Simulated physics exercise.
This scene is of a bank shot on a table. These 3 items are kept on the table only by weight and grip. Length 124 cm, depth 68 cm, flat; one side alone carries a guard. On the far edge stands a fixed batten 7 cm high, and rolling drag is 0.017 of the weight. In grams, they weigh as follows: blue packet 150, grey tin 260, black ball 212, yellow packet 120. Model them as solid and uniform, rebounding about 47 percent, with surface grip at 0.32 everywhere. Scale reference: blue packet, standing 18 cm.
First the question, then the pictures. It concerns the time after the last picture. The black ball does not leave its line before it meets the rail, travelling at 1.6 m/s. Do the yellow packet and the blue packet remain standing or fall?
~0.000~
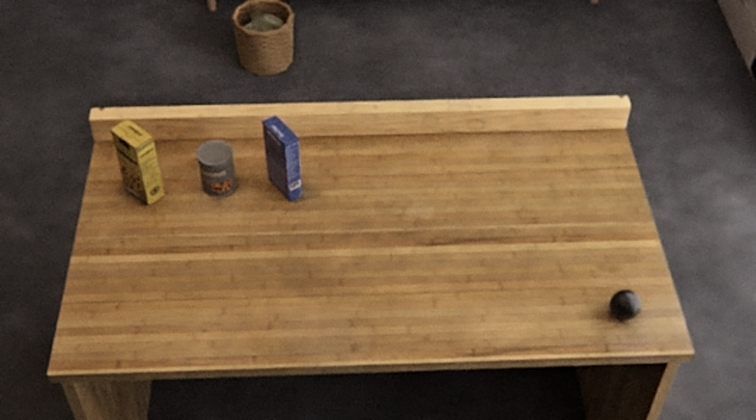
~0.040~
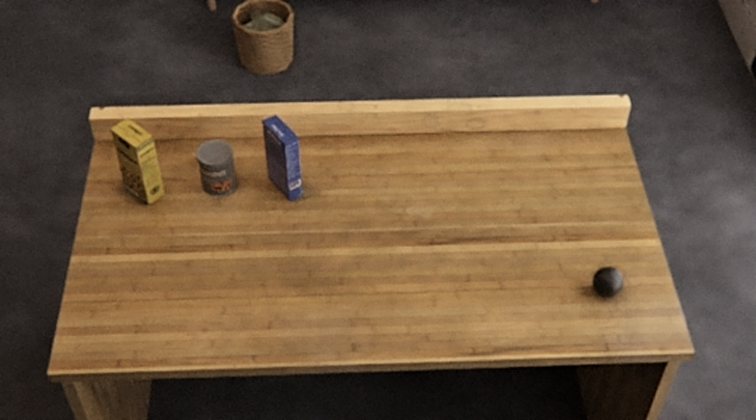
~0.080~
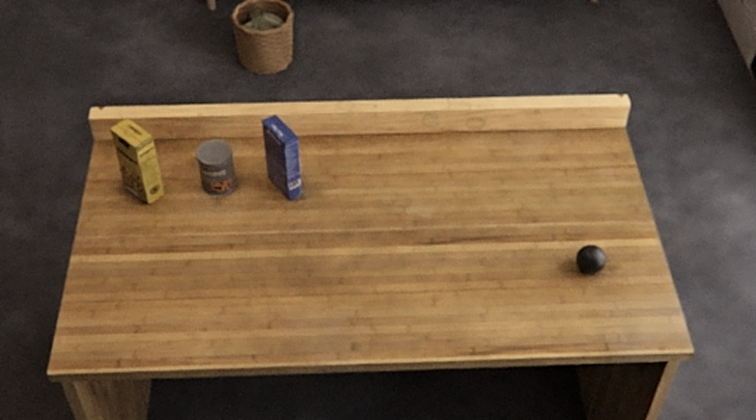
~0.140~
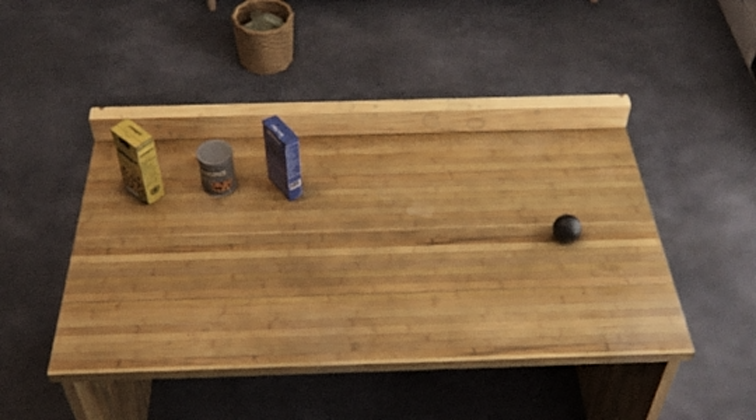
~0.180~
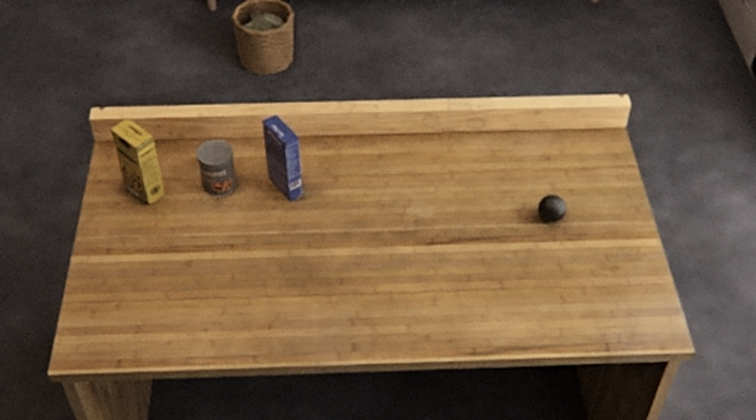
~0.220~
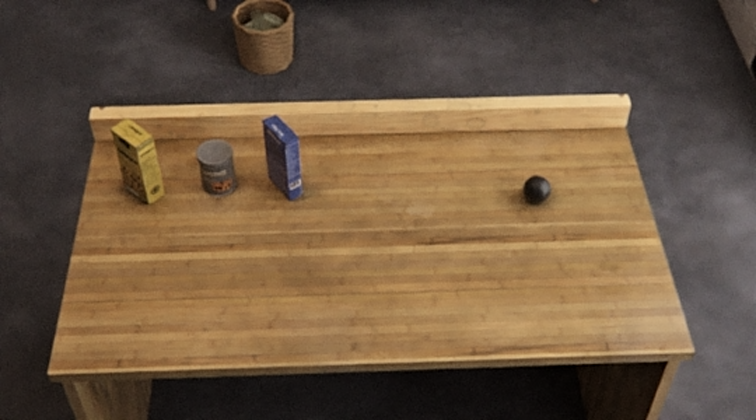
The yellow packet remains standing, the blue packet remains standing.
After 0.62 s, black ball near (448, 164).
After 1.72 s, black ball near (277, 266).
After 3.22 s, black ball near (100, 381).
In the end (3.5 s), all 3 under 4 cm from the start. At the end, from the last picture's camera, yellow packet near (139, 163), blue packet near (283, 158).
